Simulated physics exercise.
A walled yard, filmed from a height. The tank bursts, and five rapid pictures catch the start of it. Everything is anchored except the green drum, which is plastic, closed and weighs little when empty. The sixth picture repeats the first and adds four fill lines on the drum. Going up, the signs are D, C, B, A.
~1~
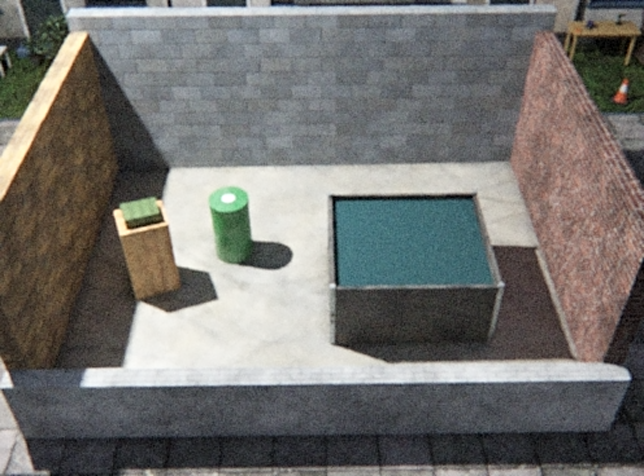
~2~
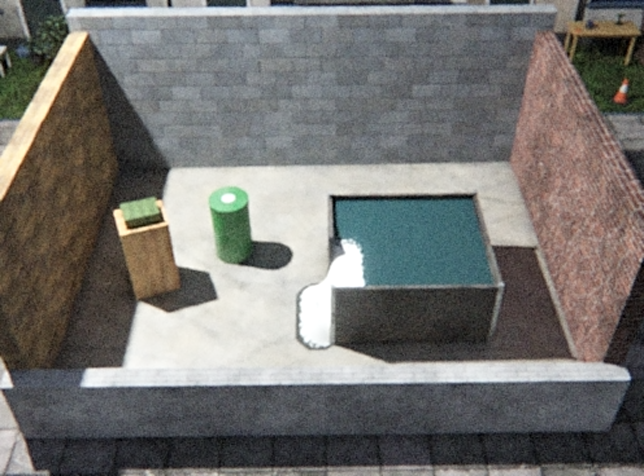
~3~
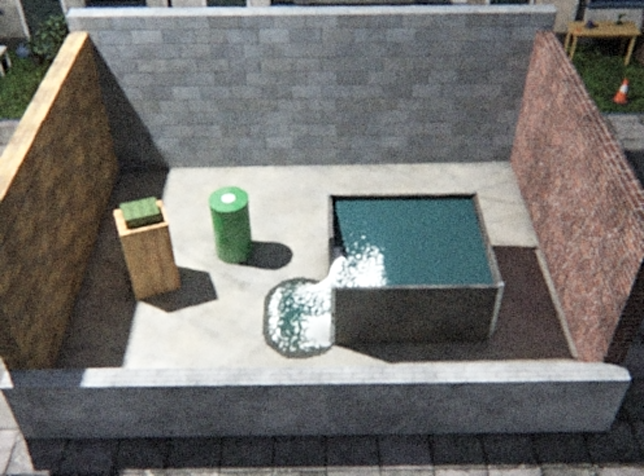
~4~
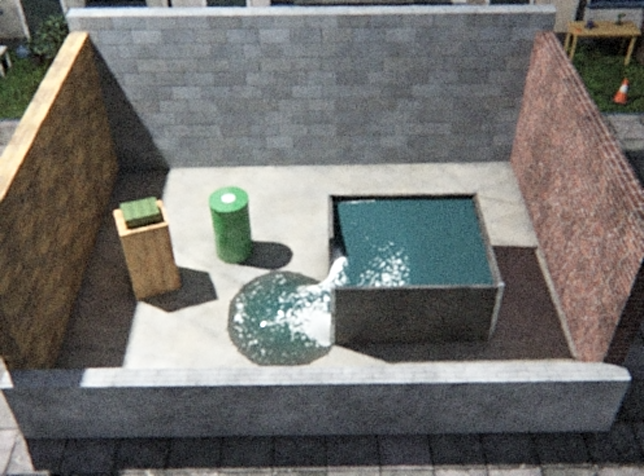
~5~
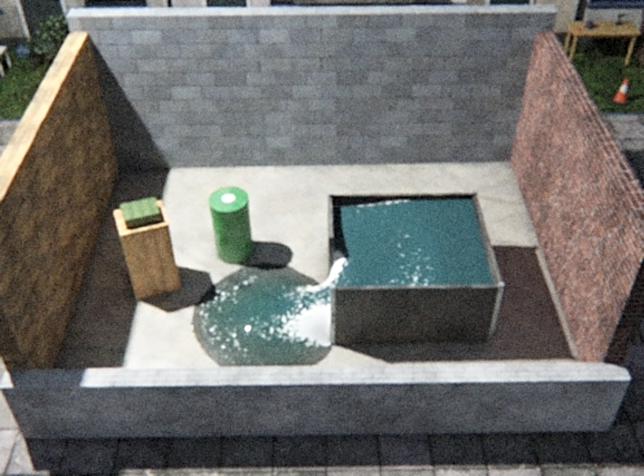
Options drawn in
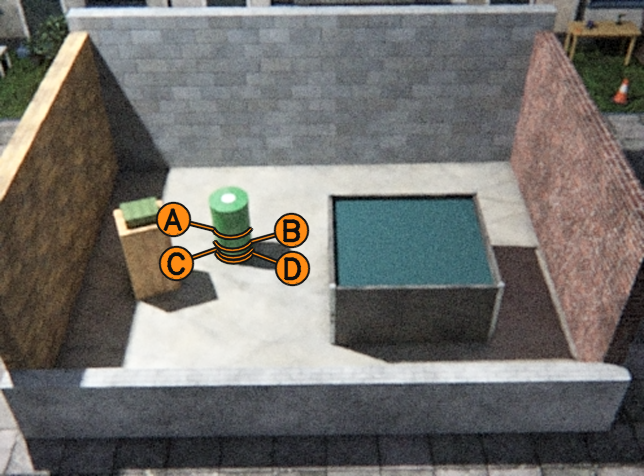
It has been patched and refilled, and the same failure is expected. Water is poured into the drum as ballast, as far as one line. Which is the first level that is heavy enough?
Level C just does it.
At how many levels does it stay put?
Three of them.
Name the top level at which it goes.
That would be D.
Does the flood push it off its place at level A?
No, not at all.
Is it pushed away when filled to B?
No, not at all.
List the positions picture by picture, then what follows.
Lid of the green drum at (229, 198); tank full, its middle at (409, 242), in the first picture.
In the second picture, 2 % of the ground wet, in view closest to the drum at (305, 295).
In the third picture, 4 % of the ground wet, in view closest to the drum at (286, 285).
In the fourth picture, 7 % of the ground wet, in view closest to the drum at (262, 279).
Lid of the green drum at (229, 198); 10 % of the ground wet, in view closest to the drum at (244, 273), in the fifth picture.
On the marked copy, A at (230, 237); B at (232, 250); C at (233, 257); D at (233, 262); from the bottom up D, C, B, A.
For level A, it does not move.
For level B, it does not move.
For level C, it does not move.
For level D, it is pushed about half its own width away.
